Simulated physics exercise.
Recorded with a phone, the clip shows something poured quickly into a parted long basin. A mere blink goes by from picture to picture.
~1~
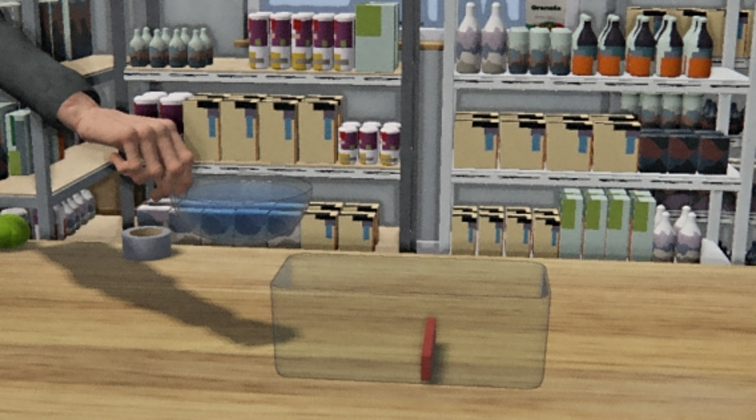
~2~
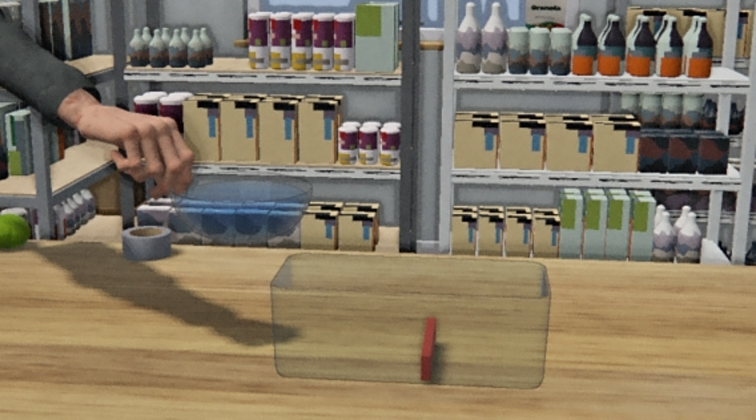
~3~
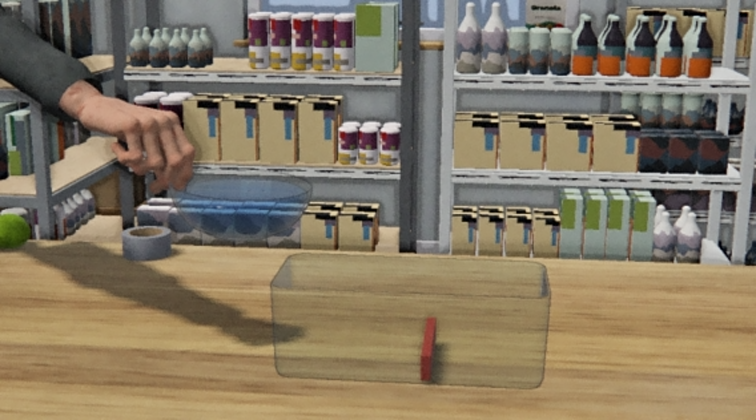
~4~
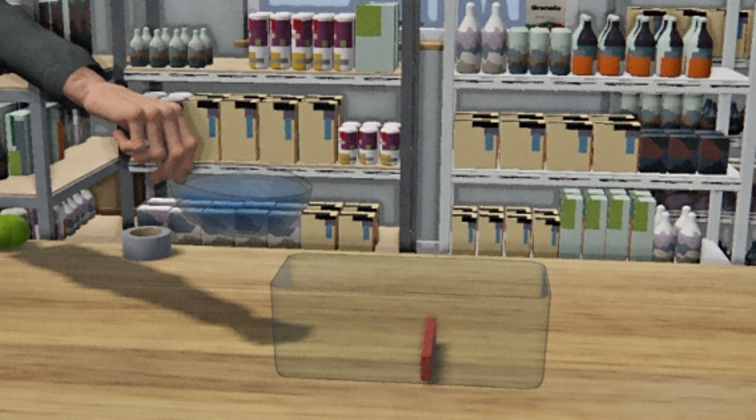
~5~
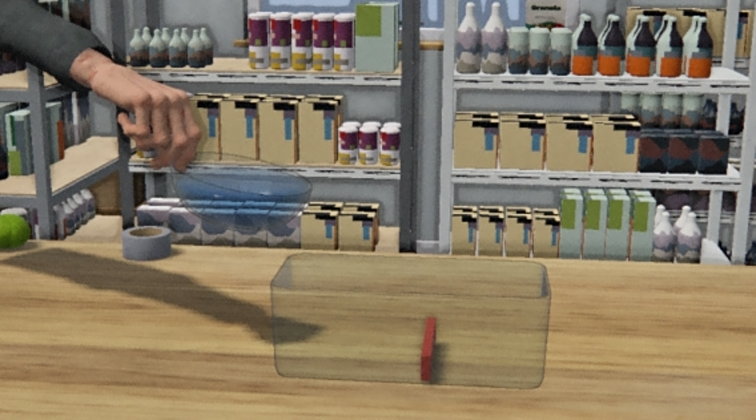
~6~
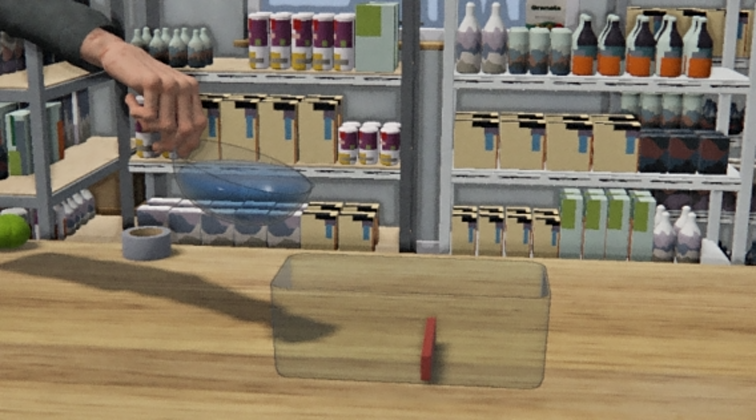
A hand lifting and gradually tilting a clear bowl of blue liquid rightward behind a transparent rectangular basin with a red divider.
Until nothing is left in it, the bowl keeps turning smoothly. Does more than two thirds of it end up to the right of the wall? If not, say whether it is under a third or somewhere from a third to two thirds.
The share right of the wall ends up below a third.
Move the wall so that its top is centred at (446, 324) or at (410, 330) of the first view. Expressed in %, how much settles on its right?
Try 1: Some 5 %; try 2: 45 %.
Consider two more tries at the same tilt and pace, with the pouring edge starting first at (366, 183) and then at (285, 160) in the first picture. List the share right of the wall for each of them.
It comes out at around 55 percent and then around 20 percent.
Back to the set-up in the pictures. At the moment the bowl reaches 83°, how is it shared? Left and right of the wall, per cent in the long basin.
Reading: Left some 15 %, right some 0 %.
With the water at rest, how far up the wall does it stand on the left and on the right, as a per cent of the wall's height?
70 left, 30 right, give or take.
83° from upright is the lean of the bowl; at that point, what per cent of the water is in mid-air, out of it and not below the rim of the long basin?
It's close to 60 percent.
A moment on, the bowl is tipped on its side and 26 per cent is still to pour, 16 is left of the wall and 0 right of it.
Next, the bowl is tipped right over and 0 per cent is still to pour, 76 is left of the wall and 19 right of it.
Then the bowl is tipped right over and 0 per cent is still to pour, 68 is left of the wall and 19 right of it.
Later the bowl is tipped right over and 0 per cent is still to pour, 65 is left of the wall and 23 right of it.
Finally, 65 per cent lies left of the wall, 24 right of it and 12 outside.
